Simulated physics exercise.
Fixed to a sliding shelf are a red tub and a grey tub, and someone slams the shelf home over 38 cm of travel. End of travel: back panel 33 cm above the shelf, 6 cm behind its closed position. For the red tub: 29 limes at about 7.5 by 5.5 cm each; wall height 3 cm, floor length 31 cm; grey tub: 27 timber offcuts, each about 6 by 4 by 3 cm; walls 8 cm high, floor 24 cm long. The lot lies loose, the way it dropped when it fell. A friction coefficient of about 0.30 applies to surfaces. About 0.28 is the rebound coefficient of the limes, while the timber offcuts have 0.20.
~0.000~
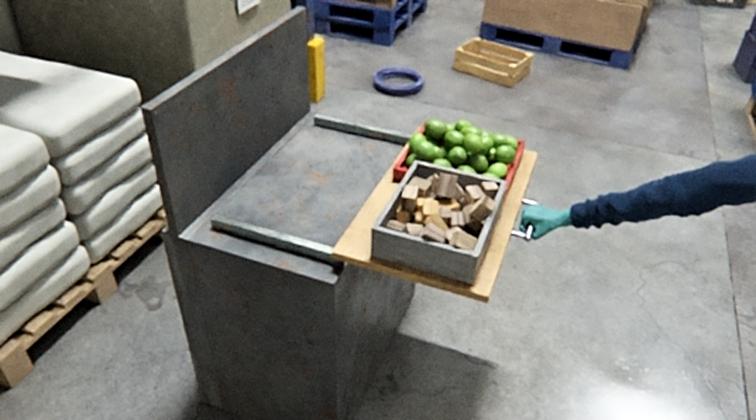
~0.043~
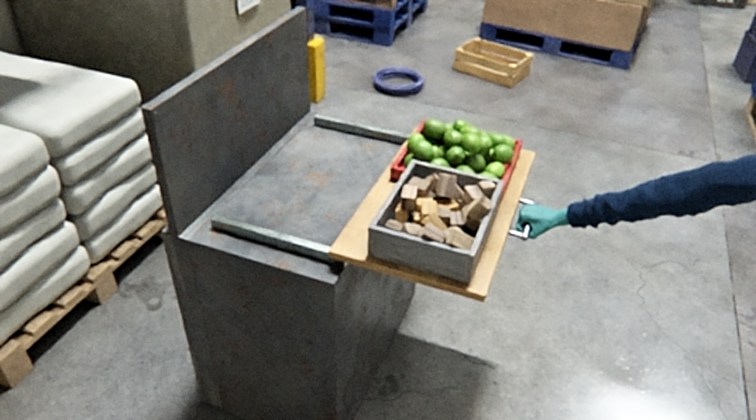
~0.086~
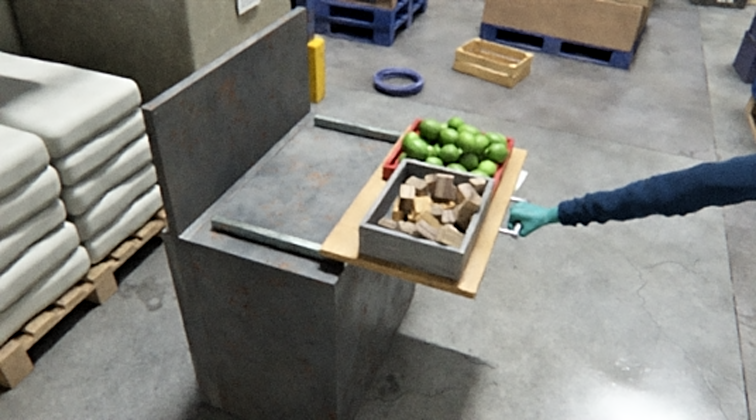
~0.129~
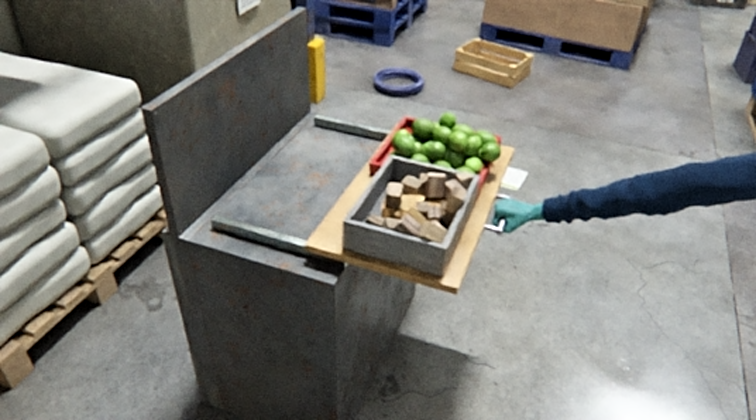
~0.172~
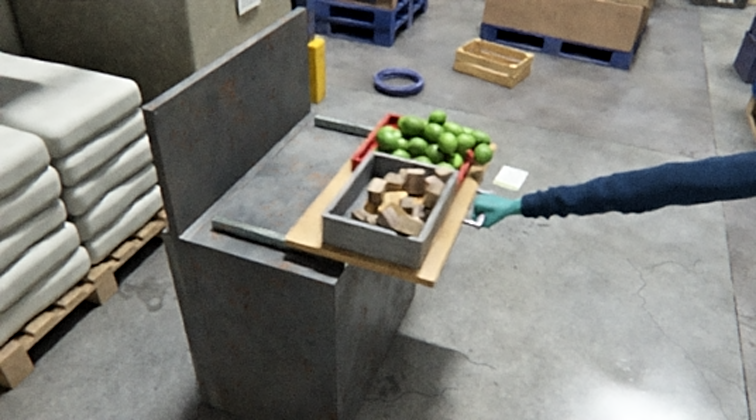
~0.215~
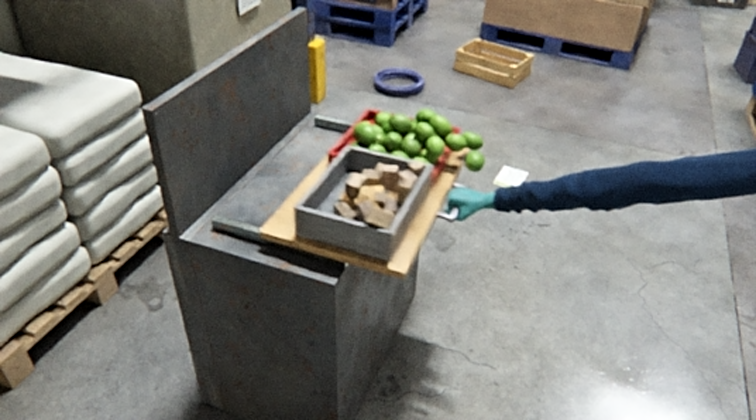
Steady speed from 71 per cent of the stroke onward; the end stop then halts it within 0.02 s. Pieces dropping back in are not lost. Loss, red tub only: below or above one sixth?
Above.
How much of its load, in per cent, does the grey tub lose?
Grey tub, 5 in a hundred gone.
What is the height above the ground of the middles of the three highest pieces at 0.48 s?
On average they sit about 104 cm high.
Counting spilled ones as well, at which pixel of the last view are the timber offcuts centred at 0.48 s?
Somewhere around pixel (305, 179).
After 0.28 s, end of travel.
After 0.36 s, red tub 23 in, 6 out and grey tub 27 in, 0 out.
After 0.48 s, red tub 23 in, 6 out and grey tub 25 in, 2 out.
After 0.70 s, red tub 22 in, 7 out and grey tub 25 in, 2 out.
When it is over (at 1.14 s), red tub 21 in, 8 out and grey tub 25 in, 2 out. Asked share, 8 of 29, 28 per cent.
